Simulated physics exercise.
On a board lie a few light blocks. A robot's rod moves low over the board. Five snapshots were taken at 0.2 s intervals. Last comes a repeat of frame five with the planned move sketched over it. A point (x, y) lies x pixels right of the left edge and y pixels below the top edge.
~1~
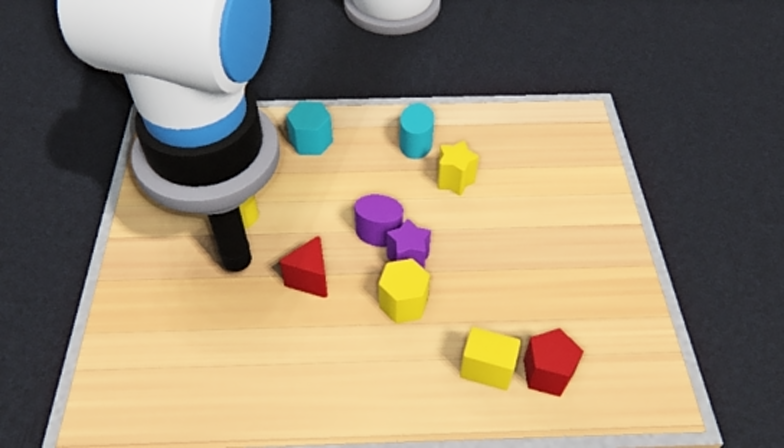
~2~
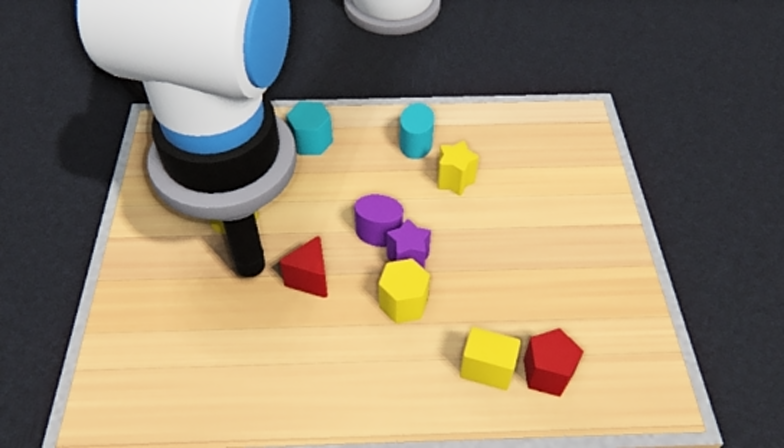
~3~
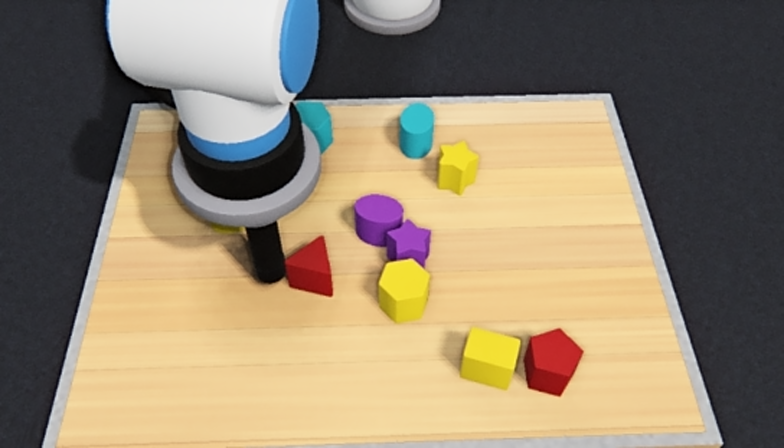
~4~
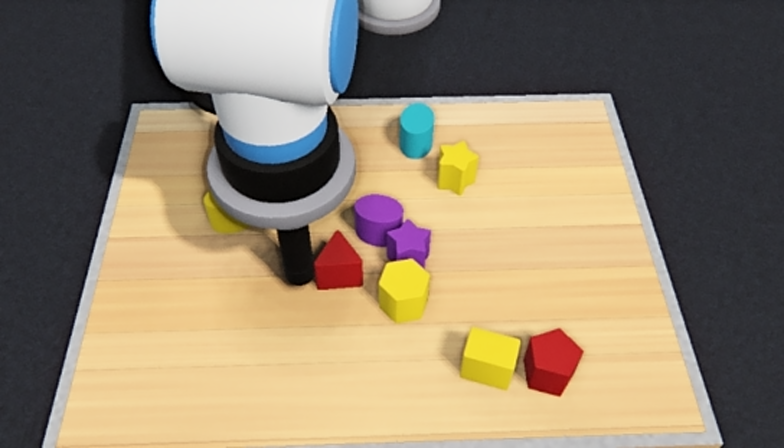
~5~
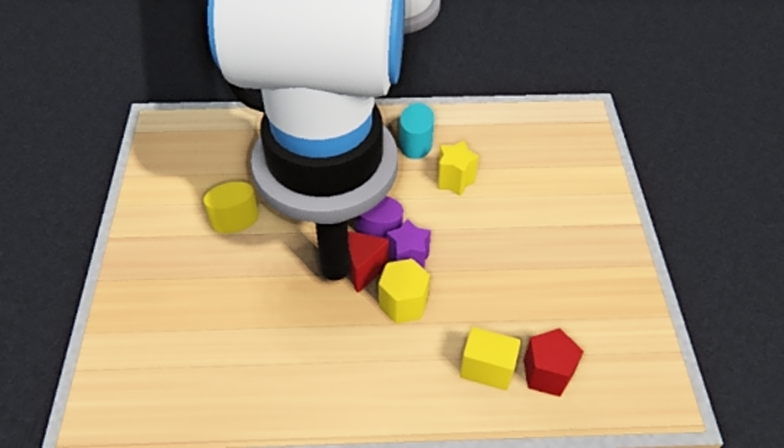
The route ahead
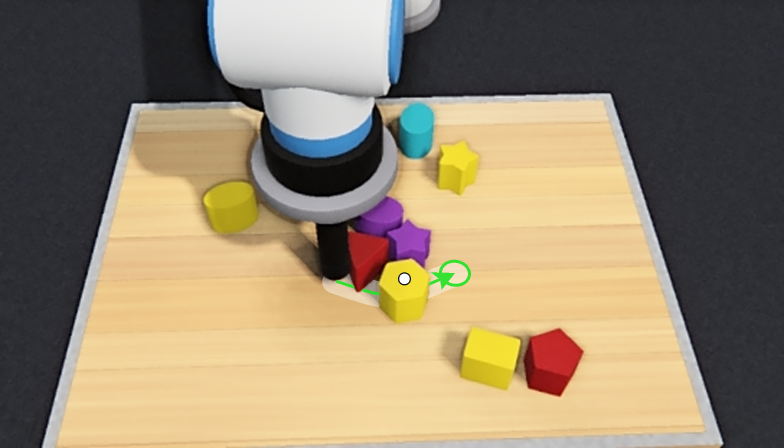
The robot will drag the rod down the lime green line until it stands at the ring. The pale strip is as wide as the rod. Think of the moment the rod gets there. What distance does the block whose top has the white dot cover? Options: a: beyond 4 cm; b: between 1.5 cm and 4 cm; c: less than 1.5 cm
I choose a.
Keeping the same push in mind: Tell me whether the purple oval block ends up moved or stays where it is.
It will be resting on its spot.
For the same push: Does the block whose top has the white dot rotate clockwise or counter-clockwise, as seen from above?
Viewed from overhead, the block whose top has the white dot winds up turned clockwise.
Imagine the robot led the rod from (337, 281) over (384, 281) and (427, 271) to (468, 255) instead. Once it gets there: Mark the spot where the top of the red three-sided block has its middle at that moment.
For the centre of its top, I'd go with (416, 223).
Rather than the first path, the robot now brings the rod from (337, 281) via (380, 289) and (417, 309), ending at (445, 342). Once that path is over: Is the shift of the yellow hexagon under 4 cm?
I expect not.
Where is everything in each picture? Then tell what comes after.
In the first picture, rod's lower end (238, 261); red three-sided block (307, 256); purple oval block (379, 207); yellow hexagon (404, 279); purple star (410, 236).
In the second picture, rod (251, 267); blocks still.
In the third picture, rod (272, 273); red three-sided block (312, 256).
In the fourth picture, rod (300, 275); red three-sided block (338, 252).
In the fifth picture, rod (336, 270); red three-sided block (363, 246); purple oval block (379, 207); yellow hexagon (404, 279); purple star (410, 236).
Drawn move, from (337, 281) via (377, 294) and (418, 289), ending at (455, 273); the dot is on the yellow hexagon.
On the path given first. One third of the way, rod (377, 282); red three-sided block (381, 243), turned 45° anticlockwise; yellow hexagon (415, 280), turned 15° clockwise; purple star (415, 232), turned 20° clockwise.
Two thirds of the way, rod (419, 277); red three-sided block (385, 243), turned 75° anticlockwise; yellow hexagon (456, 283), turned 35° clockwise; purple star (420, 230).
At the end, rod (457, 261); red three-sided block (385, 243), turned 75° anticlockwise; purple oval block still; yellow hexagon (472, 282), turned 80° clockwise; purple star (423, 229).
